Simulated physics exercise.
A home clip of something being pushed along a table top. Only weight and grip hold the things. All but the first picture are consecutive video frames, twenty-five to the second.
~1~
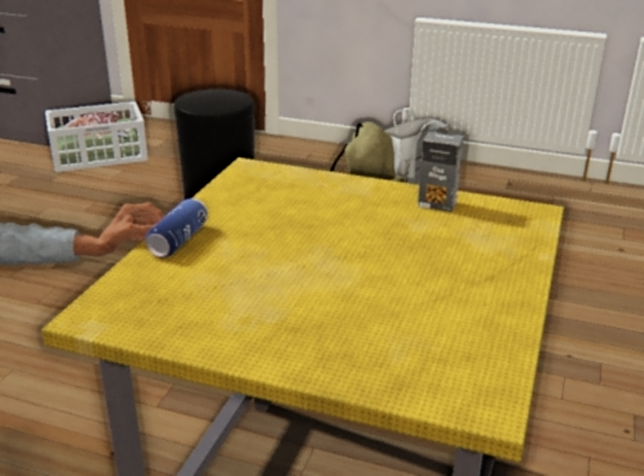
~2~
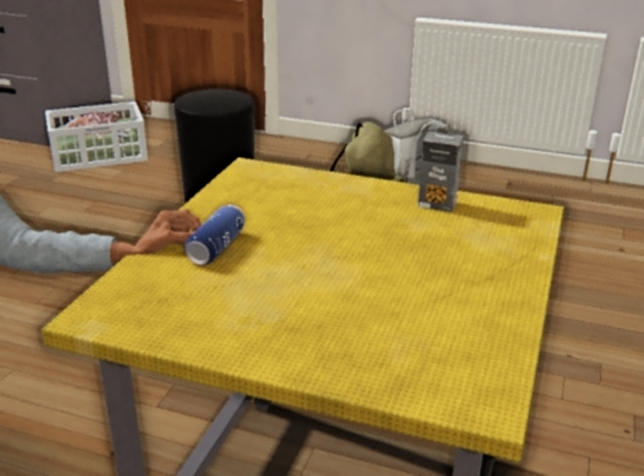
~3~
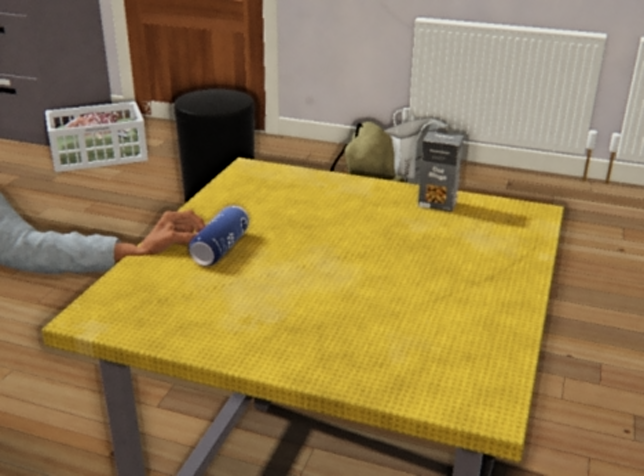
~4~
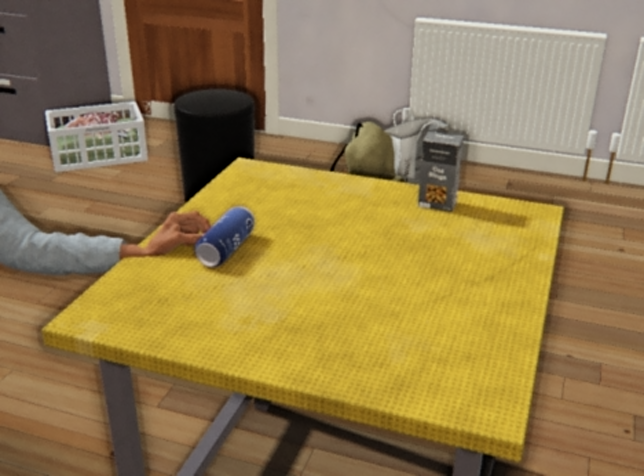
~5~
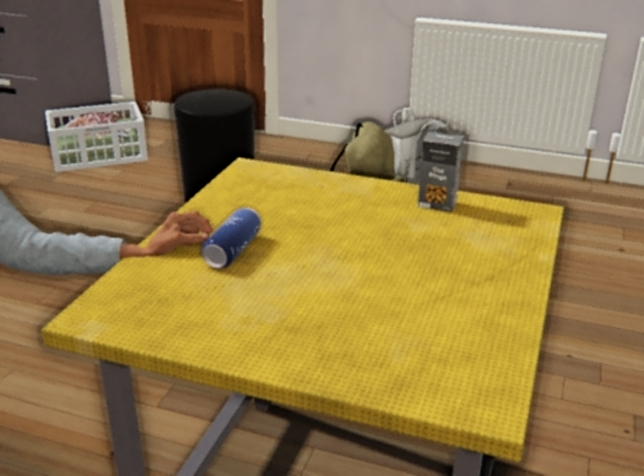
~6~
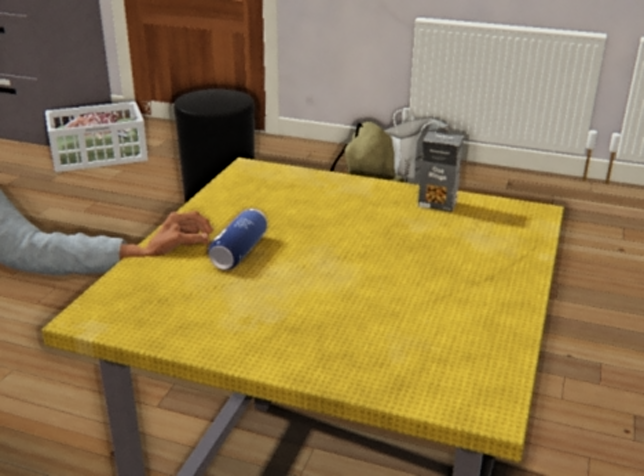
A blue can rolls a short way right across a yellow table, pushed by a hand.
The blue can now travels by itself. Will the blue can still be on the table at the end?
The blue can stays on the table.
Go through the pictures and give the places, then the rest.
Under the hand; blue can (178, 227), in the first picture.
Under the hand; blue can (216, 234), in the second picture.
Under the hand; blue can (220, 235), in the third picture.
Blue can (226, 236), in the fourth picture.
Blue can (233, 237), in the fifth picture.
Blue can (239, 239) rolled a little, in the sixth picture.
Then, 0.20 s after the last picture, blue can rolled about its own width near (268, 244).
Then, 0.40 s after the last picture, blue can rolled well along near (292, 248).
Then, 0.80 s after the last picture, blue can rolled well along near (325, 254).
At rest, moved from the start, blue can. Seen from the same camera at the end, blue can near (335, 256).
